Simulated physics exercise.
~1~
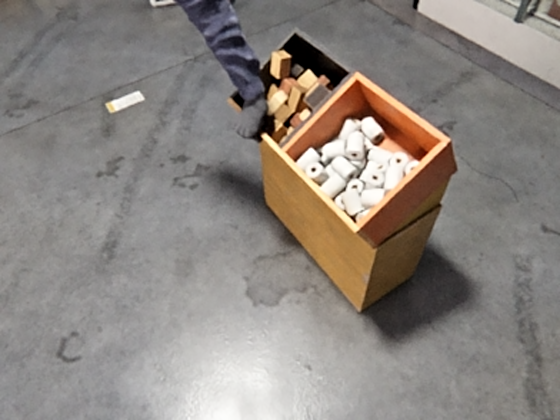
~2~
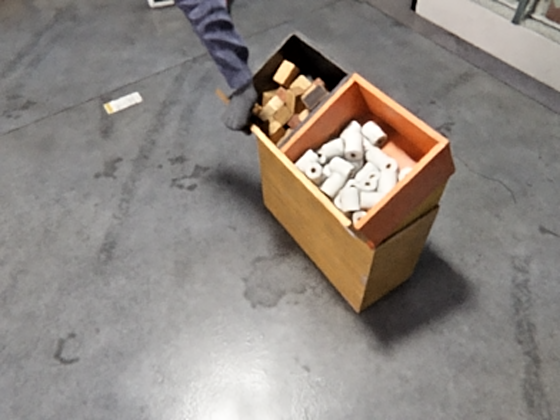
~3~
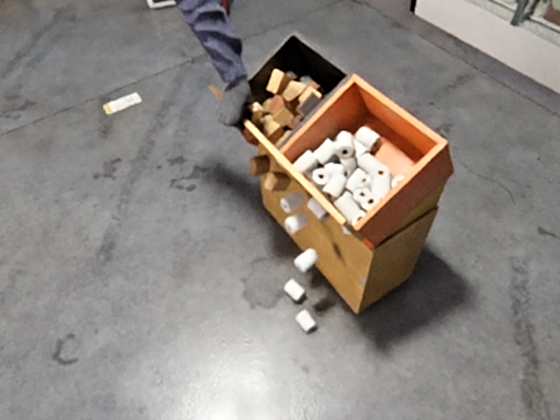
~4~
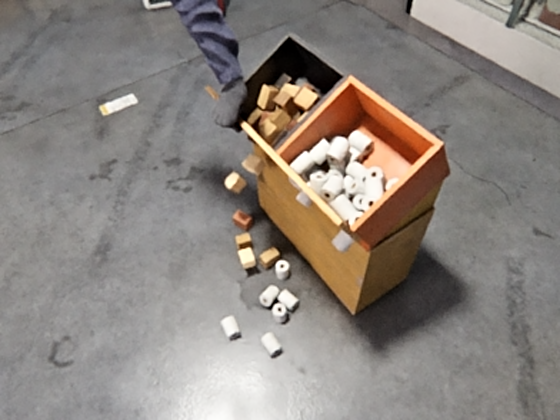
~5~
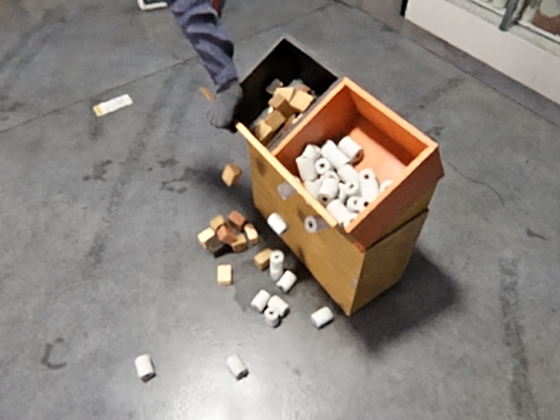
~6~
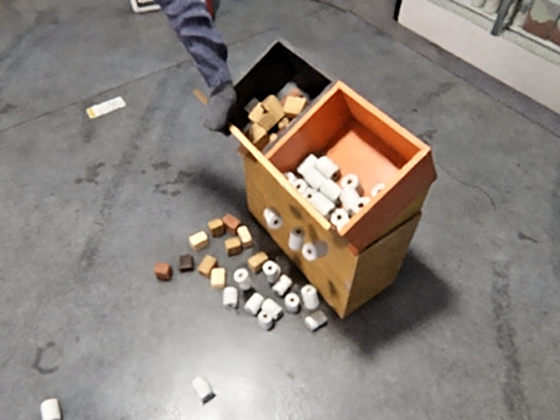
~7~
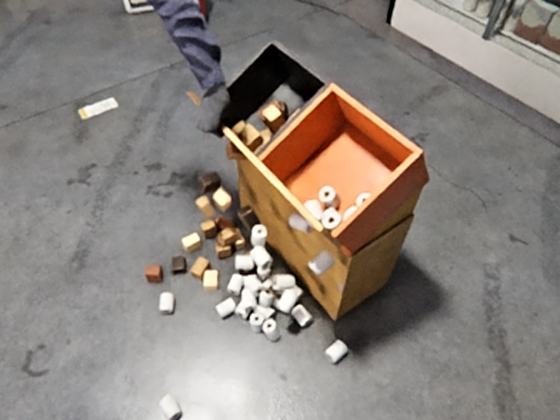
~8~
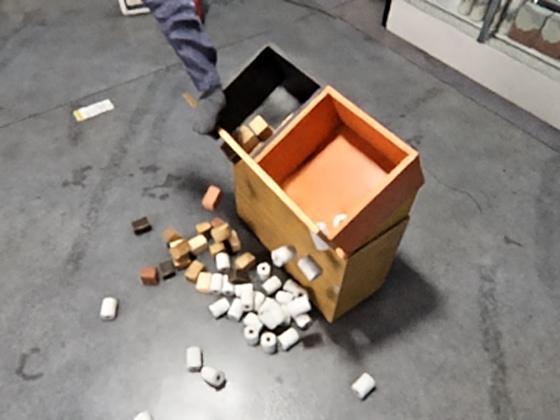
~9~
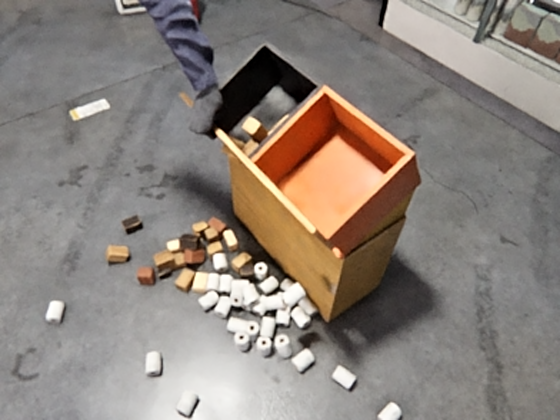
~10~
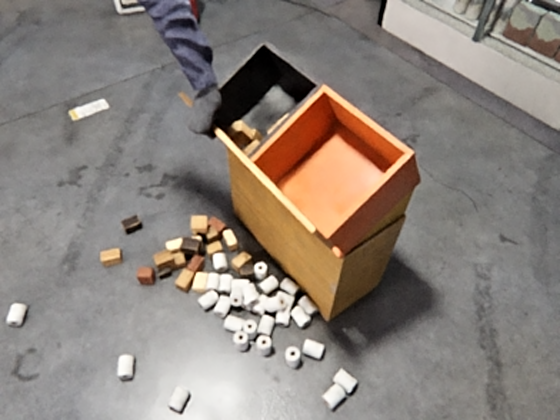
A gate across the front of two tilted bins on a wooden stand shifts slightly up and left, seen from above on a smooth grey floor. The orange bin on the right holds white paper rolls, the black one behind it on the left holds wooden blocks, and a dark-sleeved arm reaches to its edge. Rolls and blocks slip out beneath the gate and tumble down to the left, piling up beside the stand. Several rolls travel farther across the floor as the view drifts right. Finally the orange bin is empty, while some blocks remain in the black one.
